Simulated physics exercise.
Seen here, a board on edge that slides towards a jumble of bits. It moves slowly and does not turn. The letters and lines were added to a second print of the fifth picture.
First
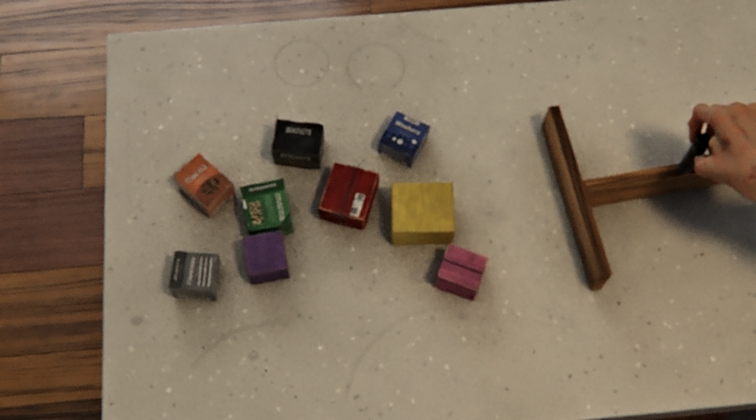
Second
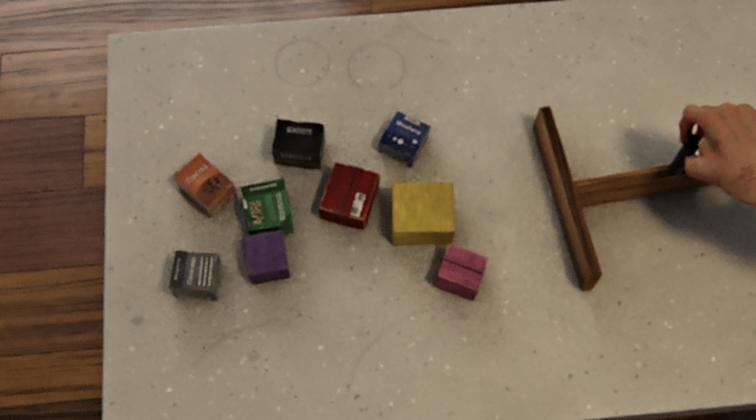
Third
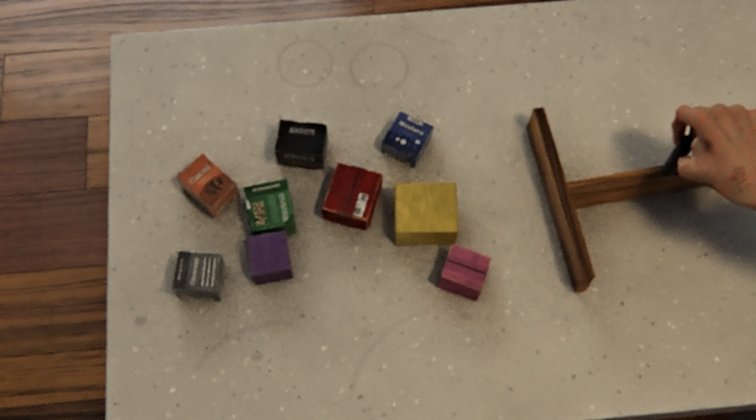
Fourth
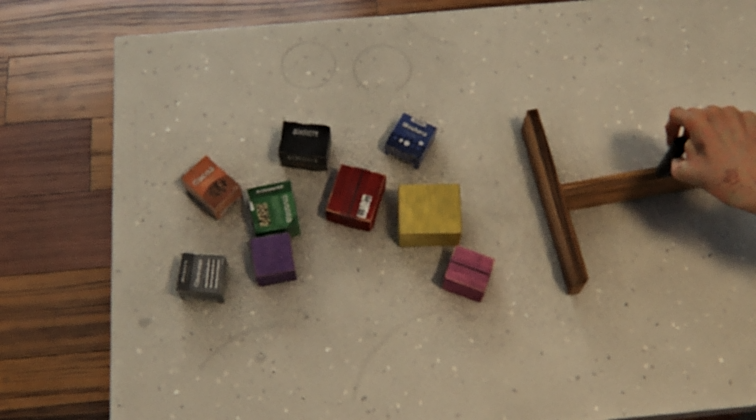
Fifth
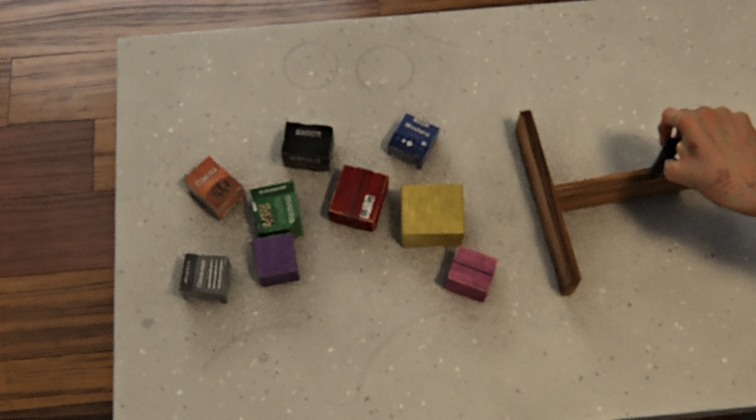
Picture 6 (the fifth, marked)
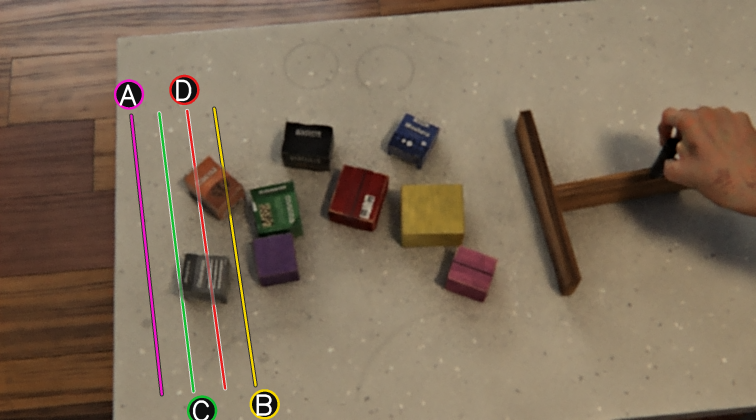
A pale speckled tabletop above a wooden plank floor is seen from overhead, in a view that drifts very slightly. On the left and centre sit small boxes and blocks in orange, black, green, grey, purple, red, blue, yellow and pink, with a T-shaped wooden tool to their right. A hand at the right edge grips its handle and slowly slides it left, without turning it or touching them.
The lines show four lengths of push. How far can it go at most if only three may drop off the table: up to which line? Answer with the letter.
At D, and not beyond.
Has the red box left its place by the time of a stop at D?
Yes.
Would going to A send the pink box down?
By then, no.
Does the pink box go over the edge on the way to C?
No.
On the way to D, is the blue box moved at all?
Yes.
On the marked copy, A at (146, 247); B at (234, 239); C at (175, 244); D at (205, 241).
Following D. Soon after the start, board (427, 203); pink box (415, 288); blue box (382, 143).
Later, board (302, 214); grey box (180, 283); orange packet (185, 189).
In the end, board (204, 223); orange packet over the edge; grey box over the edge; two fallen.
As for the rest, A drops six; B is within the limit but short; C drops five.
